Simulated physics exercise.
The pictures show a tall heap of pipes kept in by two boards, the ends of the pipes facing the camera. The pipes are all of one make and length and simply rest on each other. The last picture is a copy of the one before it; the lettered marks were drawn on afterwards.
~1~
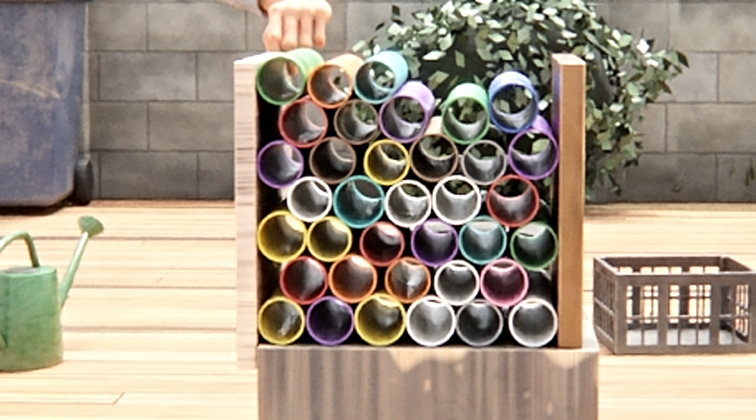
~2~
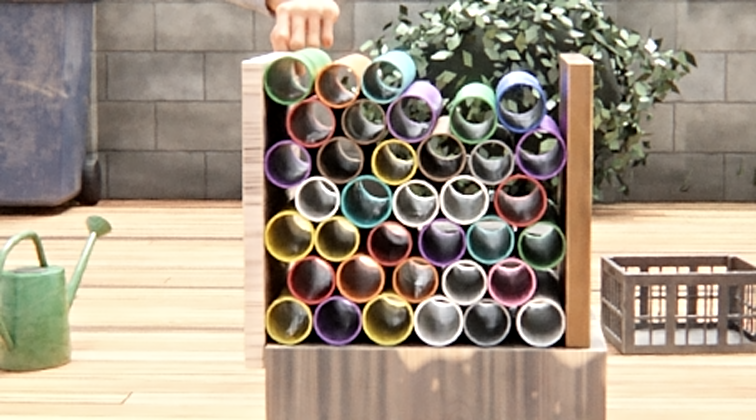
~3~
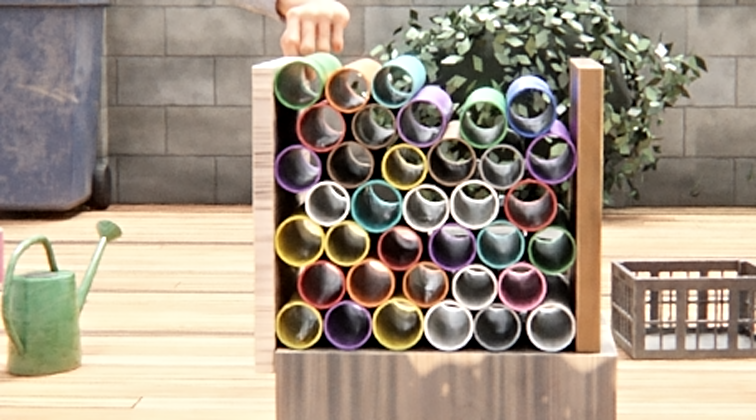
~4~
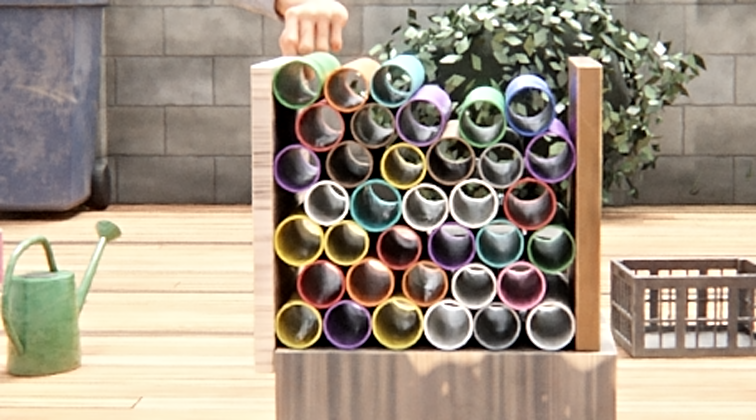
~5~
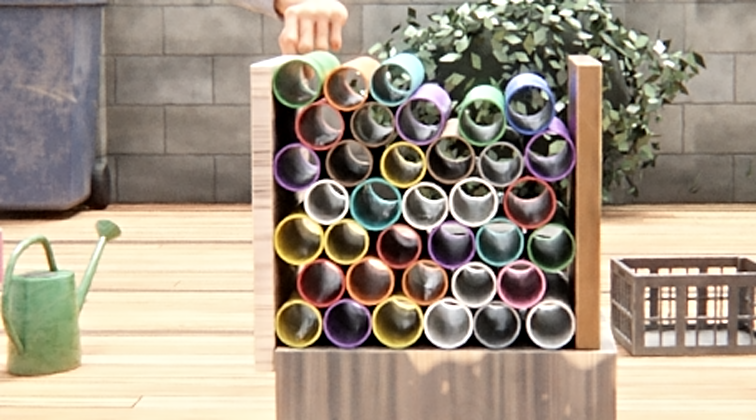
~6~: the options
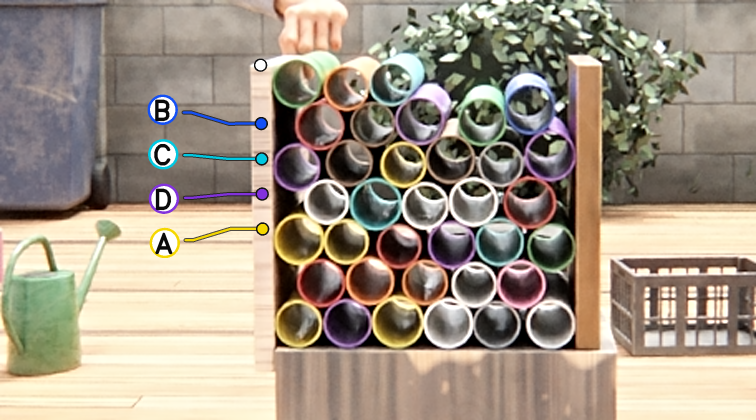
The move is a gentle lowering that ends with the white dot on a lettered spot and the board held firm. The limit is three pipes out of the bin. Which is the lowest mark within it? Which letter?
The lowest mark that will do is D.
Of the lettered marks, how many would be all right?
The number is three.
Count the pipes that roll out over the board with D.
With D, one.
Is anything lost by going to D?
Yes.
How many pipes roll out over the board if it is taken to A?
It comes to four.
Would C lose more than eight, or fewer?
It loses fewer than eight.
On the marked copy, A at (263, 229); B at (261, 123); C at (262, 159); D at (262, 194); the white dot at (261, 65).
Taking D. A third of the way, top of the board (273, 126).
Two thirds of the way, top of the board (274, 193).
When it is over, top of the board (274, 193), one out over the board.
As for the rest, A four out over the board; B none out over the board; C one out over the board.
